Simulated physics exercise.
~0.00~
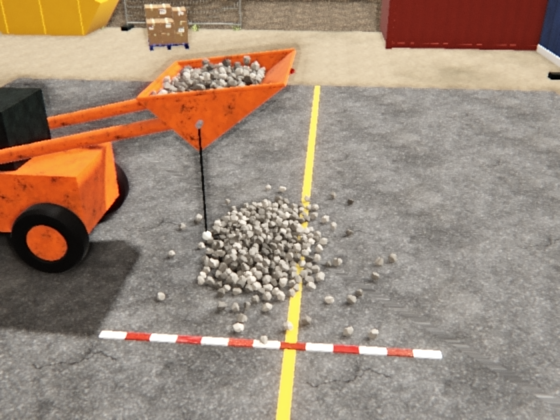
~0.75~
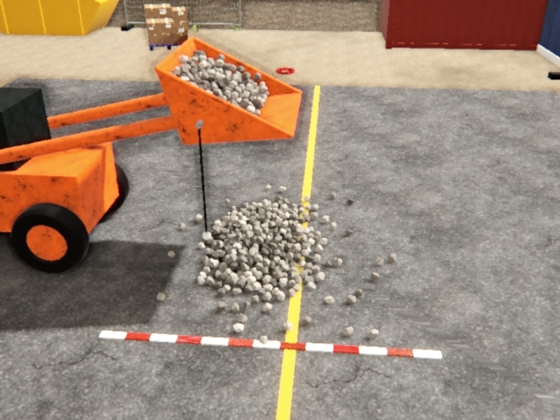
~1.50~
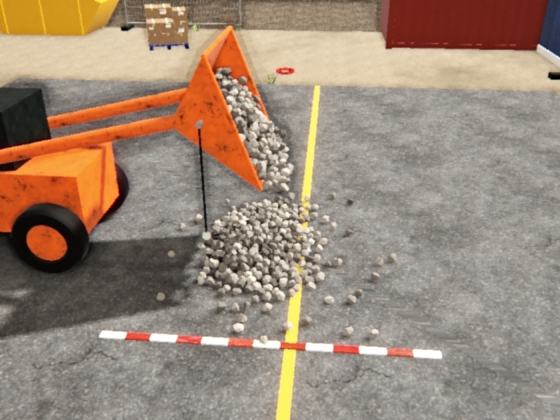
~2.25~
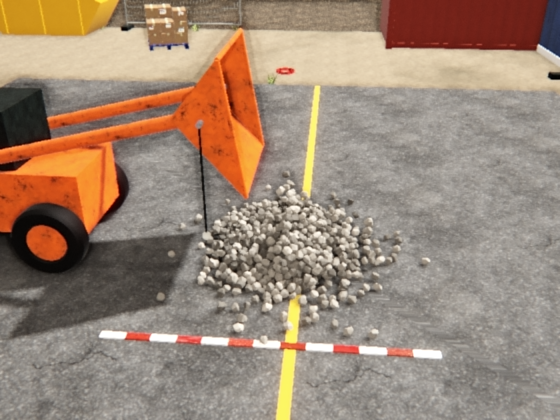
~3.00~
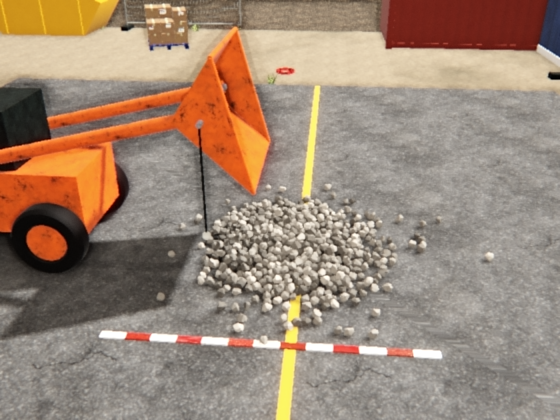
On a paved yard, an orange loader with a raised bucket of pale stones tipped it forward and poured them onto a pile already lying there, then jerked the emptied bucket slightly, leaving a wider heap spread farther across the yellow line.
